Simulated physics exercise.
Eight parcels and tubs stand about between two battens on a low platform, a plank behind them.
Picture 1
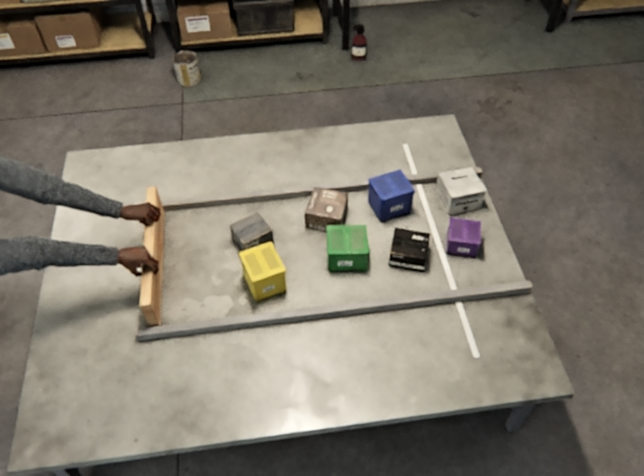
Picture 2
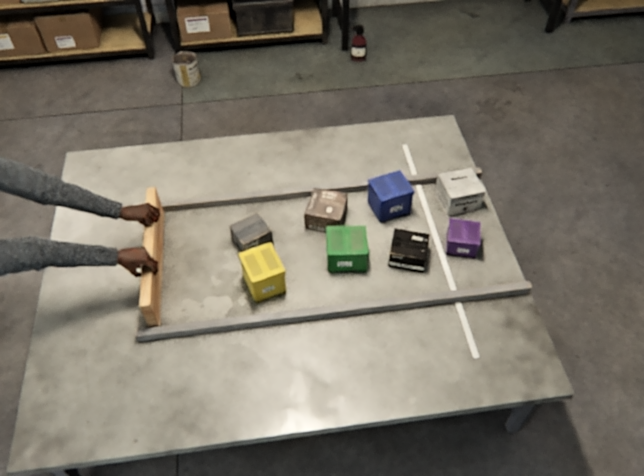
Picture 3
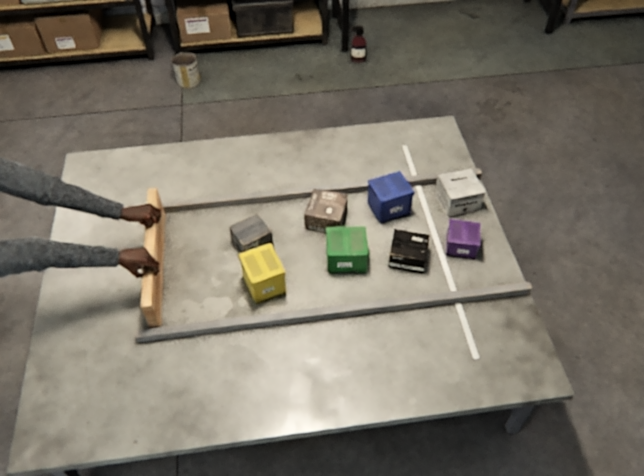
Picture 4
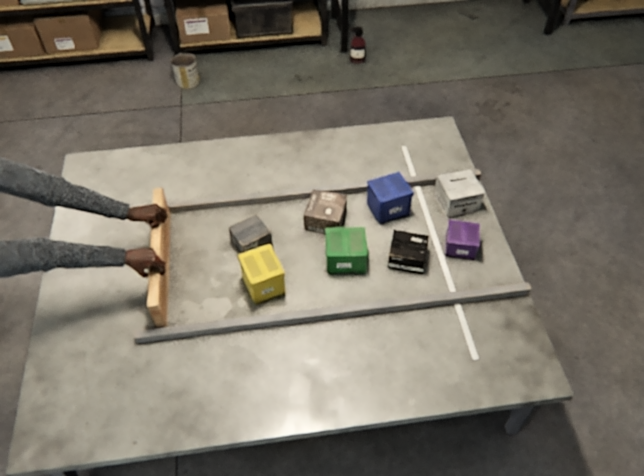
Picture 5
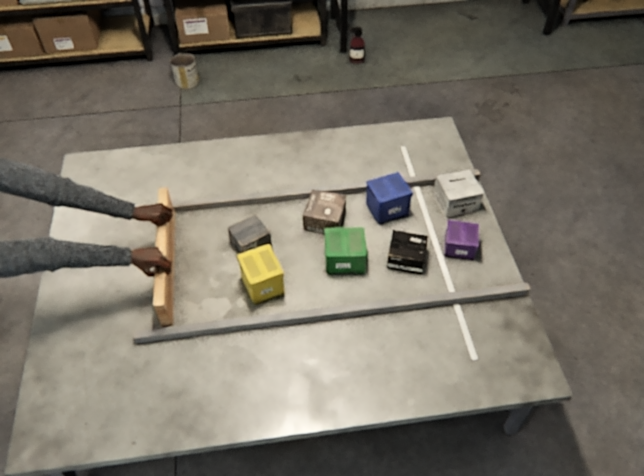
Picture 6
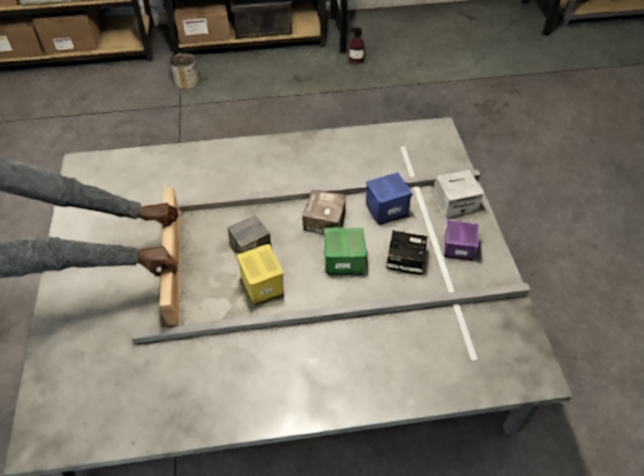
Two hands slide a wooden plank slightly right behind eight parcels that stay still.
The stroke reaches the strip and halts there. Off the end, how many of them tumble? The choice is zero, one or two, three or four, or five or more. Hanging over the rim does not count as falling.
The tally of falls will come to three or else four.
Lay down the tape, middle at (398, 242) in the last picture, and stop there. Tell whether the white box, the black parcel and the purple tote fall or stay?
Per object: White box stays, black parcel stays, purple tote goes.
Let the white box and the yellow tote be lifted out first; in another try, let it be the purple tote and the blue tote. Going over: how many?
The counts would be 0 and 1.
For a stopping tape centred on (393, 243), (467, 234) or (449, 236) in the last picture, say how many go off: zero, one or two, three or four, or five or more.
Going through the places as listed, I'd say one or two, then at least five, then either three or four.
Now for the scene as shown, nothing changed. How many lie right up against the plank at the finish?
In total, 3.
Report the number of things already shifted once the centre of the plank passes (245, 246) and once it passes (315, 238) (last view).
So 2, and at the other place 5.
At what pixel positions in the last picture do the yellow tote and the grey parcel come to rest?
In the last picture the yellow tote sits around (463, 255) and the grey parcel around (447, 220).
A little later, none off yet; white box at rest near (457, 194); purple tote at rest near (461, 241); black parcel at rest near (407, 252).
Next, none off yet; white box at rest near (457, 194); purple tote shifted a little near (472, 237); black parcel shifted about its own width near (441, 247).
When it is over, the number that fall off is three or four; down, black parcel, purple tote and white box.
